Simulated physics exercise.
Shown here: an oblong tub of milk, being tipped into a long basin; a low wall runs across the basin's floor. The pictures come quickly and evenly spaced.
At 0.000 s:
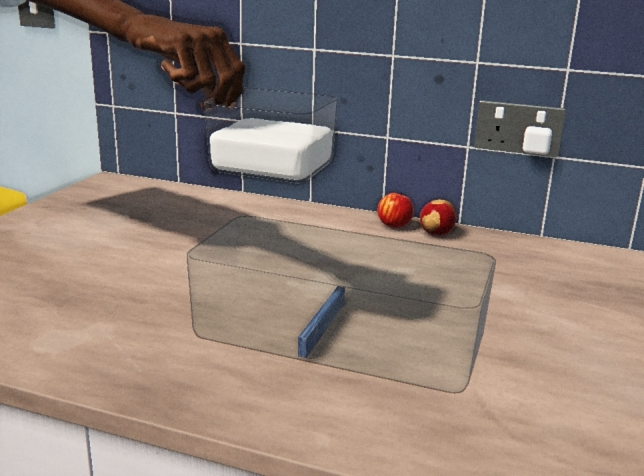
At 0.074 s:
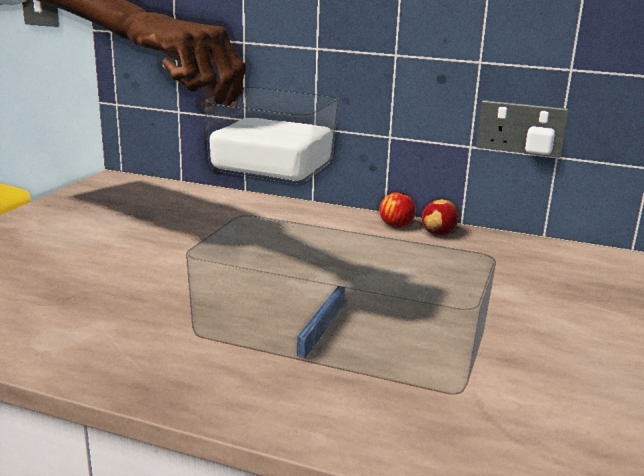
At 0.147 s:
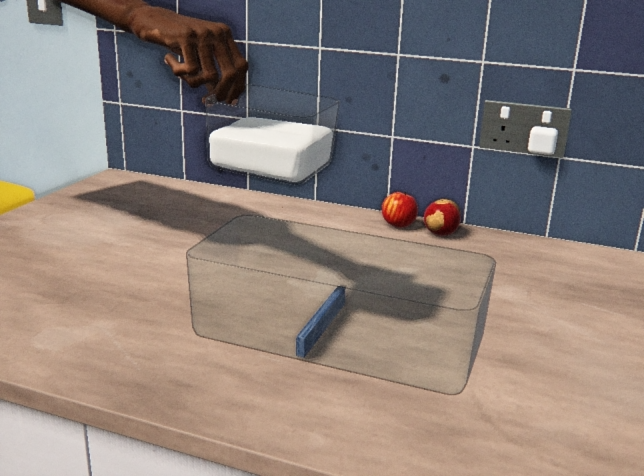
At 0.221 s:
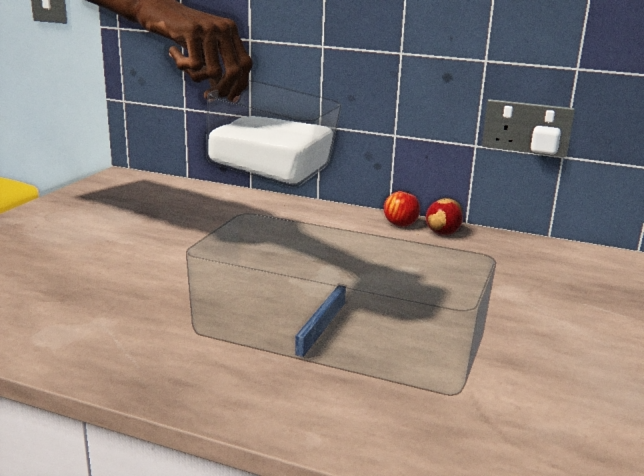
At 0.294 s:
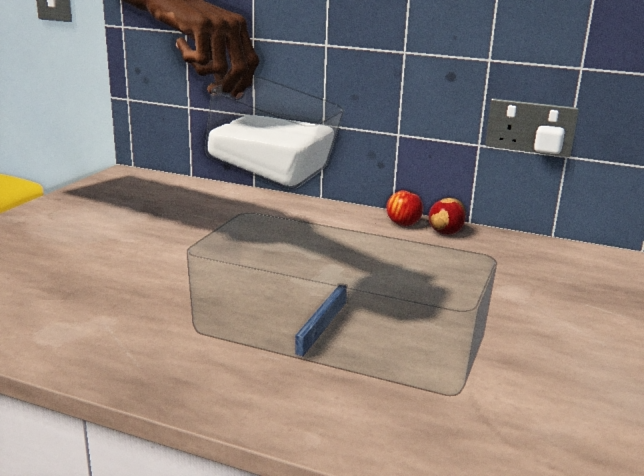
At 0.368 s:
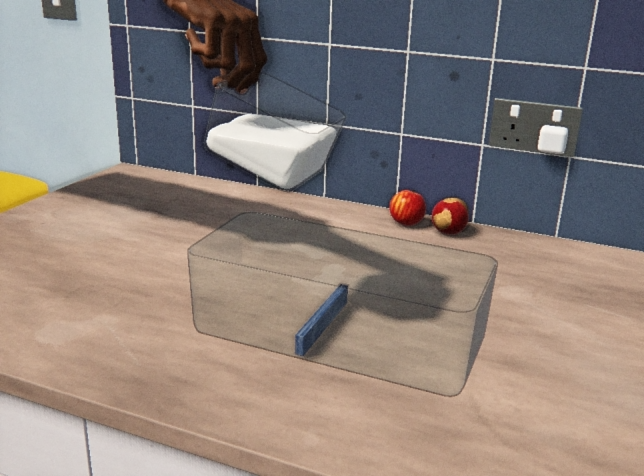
A hand tilting a clear oblong tub of milk gradually rightward above a long, empty see-through basin with a low blue wall.
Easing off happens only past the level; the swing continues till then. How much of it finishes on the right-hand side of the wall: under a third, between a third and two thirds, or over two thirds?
Over two thirds.
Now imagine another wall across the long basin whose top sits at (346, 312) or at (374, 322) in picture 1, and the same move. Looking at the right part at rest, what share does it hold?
It works out to around 65 per cent for the first and around 30 per cent for the second.
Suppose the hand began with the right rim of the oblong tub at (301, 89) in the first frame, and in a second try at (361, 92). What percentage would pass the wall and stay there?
In turn 65 % and 90 %.
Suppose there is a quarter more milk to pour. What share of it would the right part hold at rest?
It comes to around 85 percent.
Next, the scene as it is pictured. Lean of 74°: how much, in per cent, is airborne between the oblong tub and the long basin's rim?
I'd put it at roughly 30 percent of it.
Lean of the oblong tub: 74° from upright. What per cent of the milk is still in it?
Near 55 percent is still in there.
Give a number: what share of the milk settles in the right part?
Share approx. 90 per cent.
Then, 0.82 s in, the tilt is 74° and 57 per cent is still to pour, 0 is left of the wall and 11 right of it.
Then, 1.14 s in, the tilt is 106° and 10 per cent is still to pour, 5 is left of the wall and 74 right of it.
Then, 1.49 s in, the tilt is 113° and 0 per cent is still to pour, 9 is left of the wall and 90 right of it.
Then, 1.86 s in, the tilt is 113° and 0 per cent is still to pour, 9 is left of the wall and 90 right of it.
Finally, 10 per cent lies left of the wall, 90 right of it and 1 outside.
